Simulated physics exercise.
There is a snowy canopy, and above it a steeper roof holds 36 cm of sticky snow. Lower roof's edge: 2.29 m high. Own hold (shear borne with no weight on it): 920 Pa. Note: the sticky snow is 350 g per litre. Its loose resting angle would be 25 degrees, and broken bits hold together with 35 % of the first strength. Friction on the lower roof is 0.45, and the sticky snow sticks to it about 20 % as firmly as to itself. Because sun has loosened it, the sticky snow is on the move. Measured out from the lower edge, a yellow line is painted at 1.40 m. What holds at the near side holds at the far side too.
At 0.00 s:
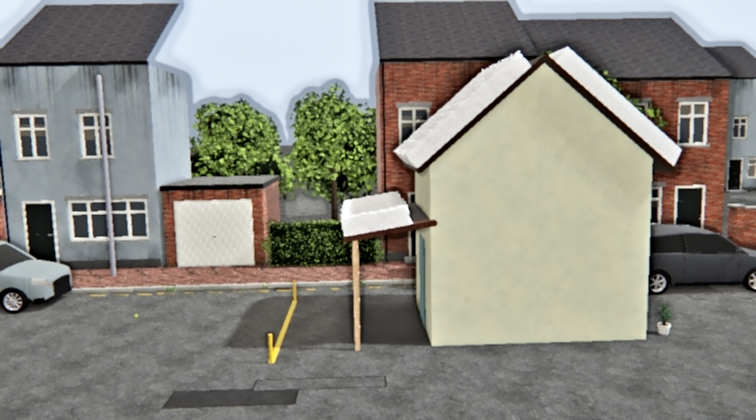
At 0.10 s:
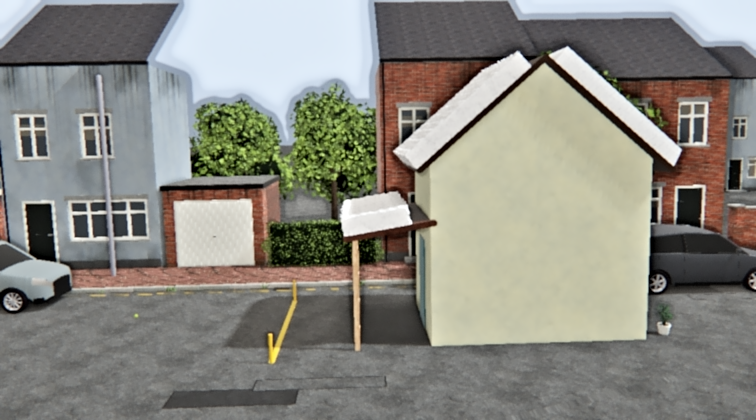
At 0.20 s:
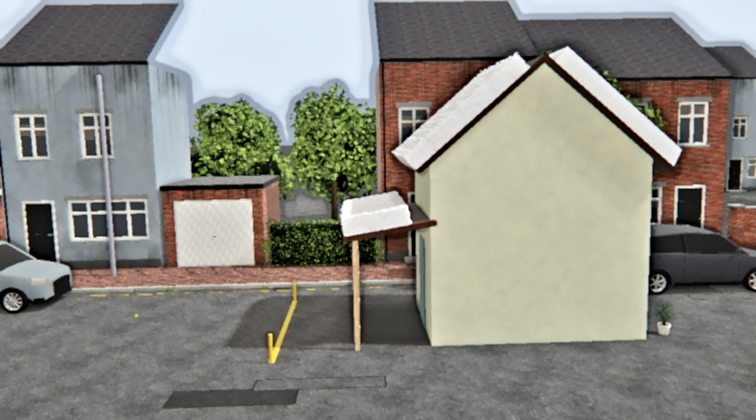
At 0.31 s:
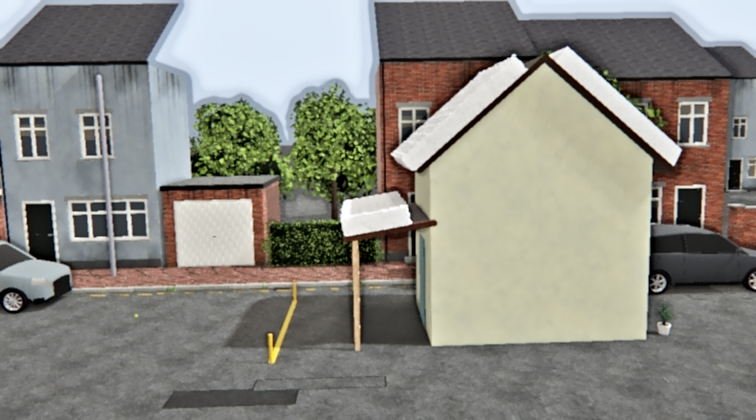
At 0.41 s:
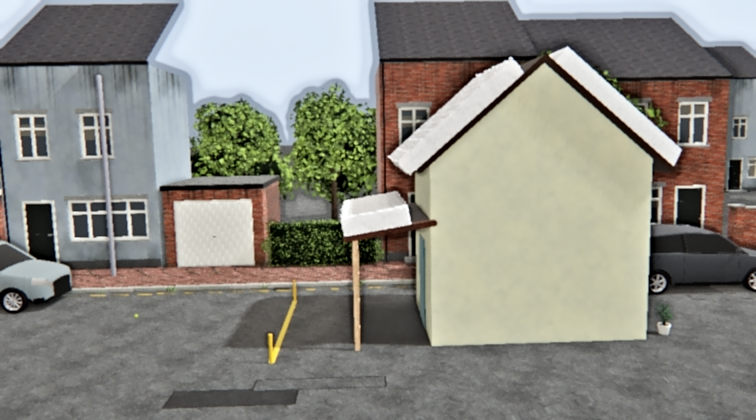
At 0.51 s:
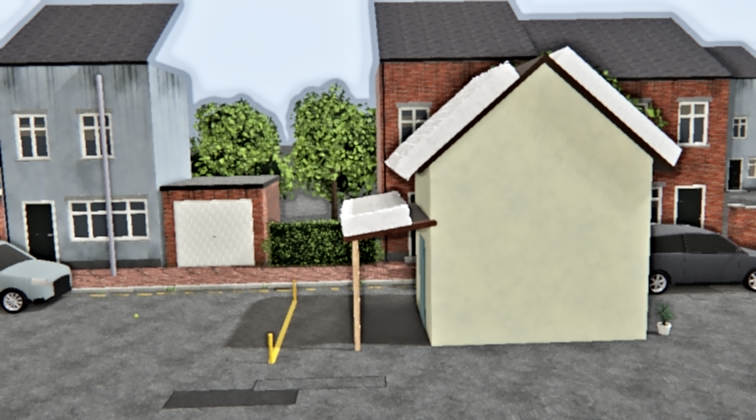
Snow on the steep upper roof slides slightly down the left slope toward the canopy.
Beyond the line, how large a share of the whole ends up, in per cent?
Roughly 20 per cent.
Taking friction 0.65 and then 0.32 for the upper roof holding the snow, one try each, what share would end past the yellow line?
6 %, then 35 %.
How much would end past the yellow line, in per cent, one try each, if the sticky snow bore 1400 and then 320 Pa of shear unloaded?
About 12 % first, about 40 % second.
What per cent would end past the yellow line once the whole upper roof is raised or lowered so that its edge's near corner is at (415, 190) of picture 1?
Then about 1 %.
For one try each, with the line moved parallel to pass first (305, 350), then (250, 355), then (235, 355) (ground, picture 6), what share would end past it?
Respectively 35, 10 and 5 percent would end past it.
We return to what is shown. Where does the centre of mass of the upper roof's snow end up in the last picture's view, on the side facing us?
It sits close to (315, 295).
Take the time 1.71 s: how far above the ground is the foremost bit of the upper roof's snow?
About 2.2 m.
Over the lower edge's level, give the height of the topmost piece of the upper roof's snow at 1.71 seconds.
It sits some 1.5 m above the lower edge at that time.
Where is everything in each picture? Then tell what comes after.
The first picture shows leading edge of the sticky snow at (415, 160).
The second picture shows leading edge of the sticky snow at (415, 161), its middle shifted 1.1 cm.
The third picture shows leading edge of the sticky snow at (414, 162), its middle shifted 4.4 cm, 1 % of it past the upper edge, in one piece.
The fourth picture shows leading edge of the sticky snow at (411, 164), its middle shifted 10 cm, 4 % of it past the upper edge, in one piece.
The fifth picture shows leading edge of the sticky snow at (408, 167), its middle shifted 18 cm, 7 % of it past the upper edge, in one piece.
The sixth picture shows leading edge of the sticky snow at (404, 161), its middle shifted 29 cm, 10 % of it past the upper edge, cracking.
After 1.06 s, none is below the lower edge and 0 % is past the line.
After 1.71 s, none is below the lower edge and 0 % is past the line.
After 2.35 s, 42 % is below the lower edge and 10 % is past the line.
After 3.00 s, 56 % is below the lower edge and 20 % is past the line.
After 4.10 s, at the end, 56 % is below the lower edge and 20 % is past the line.
